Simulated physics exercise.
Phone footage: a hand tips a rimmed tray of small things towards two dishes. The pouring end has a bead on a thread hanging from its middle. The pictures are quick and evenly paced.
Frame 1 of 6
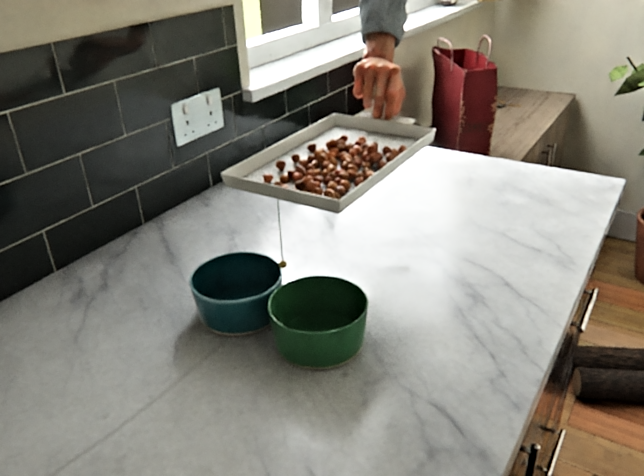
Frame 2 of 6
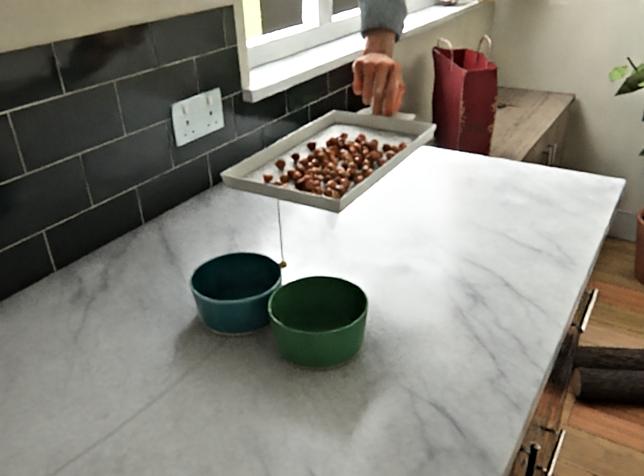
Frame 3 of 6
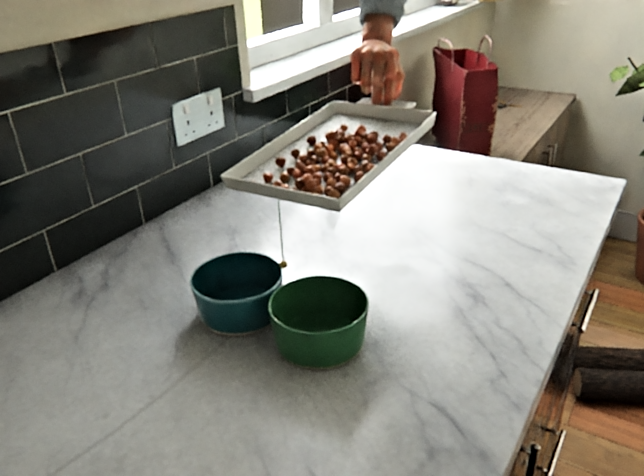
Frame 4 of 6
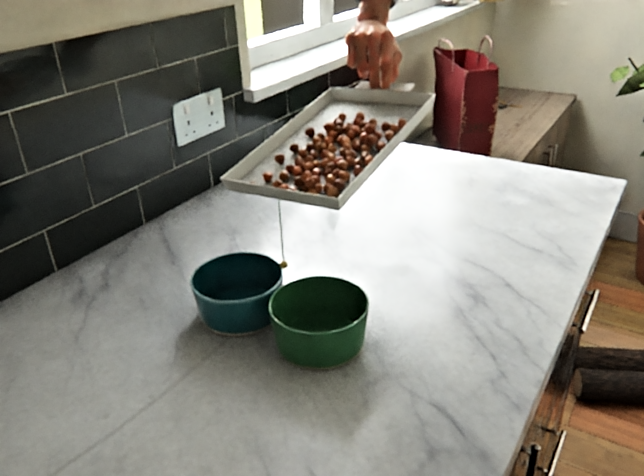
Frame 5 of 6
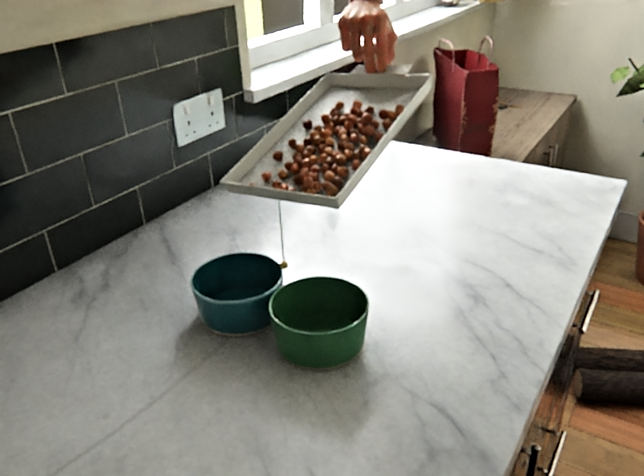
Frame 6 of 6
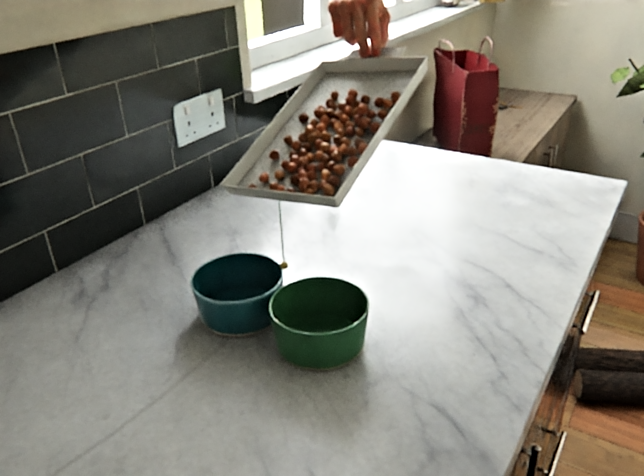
On a marble kitchen counter, a hand held a rimmed tray of hazelnuts above a blue dish and a green one, then lifted the far end, steadily steepening the tray towards its near left corner.
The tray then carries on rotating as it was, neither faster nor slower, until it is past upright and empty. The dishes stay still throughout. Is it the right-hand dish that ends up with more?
Larger portion: Left.
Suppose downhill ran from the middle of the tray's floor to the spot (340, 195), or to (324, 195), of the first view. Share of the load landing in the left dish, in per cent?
Lab note: Case 1 near 0 %, case 2 near 0 %.
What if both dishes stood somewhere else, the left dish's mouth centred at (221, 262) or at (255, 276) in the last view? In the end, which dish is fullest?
First try: The leftmost dish; second try: The leftmost dish.
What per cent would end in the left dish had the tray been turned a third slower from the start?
About 80 in a hundred.
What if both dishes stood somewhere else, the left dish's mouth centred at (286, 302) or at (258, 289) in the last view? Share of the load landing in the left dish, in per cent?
Close to 30 in a hundred, then close to 50 in a hundred.
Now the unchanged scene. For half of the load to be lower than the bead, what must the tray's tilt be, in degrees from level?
Reading: Some 120°.
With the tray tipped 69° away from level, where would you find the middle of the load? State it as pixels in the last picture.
The middle of the load sits near (273, 159).
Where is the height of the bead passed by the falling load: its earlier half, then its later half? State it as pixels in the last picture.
I'd say close to (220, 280) at first and close to (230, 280) later on.
Shortly afterwards, tray tipped steeply; all but a few on the tray; only a few in the air.
Next, tray tipped past a quarter turn; all but a few on the tray; only a few in the left dish; only a few in the air.
Some moments later, tray tipped past a quarter turn; a little in the right dish; near half in the left dish; near a third outside both.
In the end, tray tipped past a quarter turn; a little in the right dish; near half in the left dish; near a third outside both.
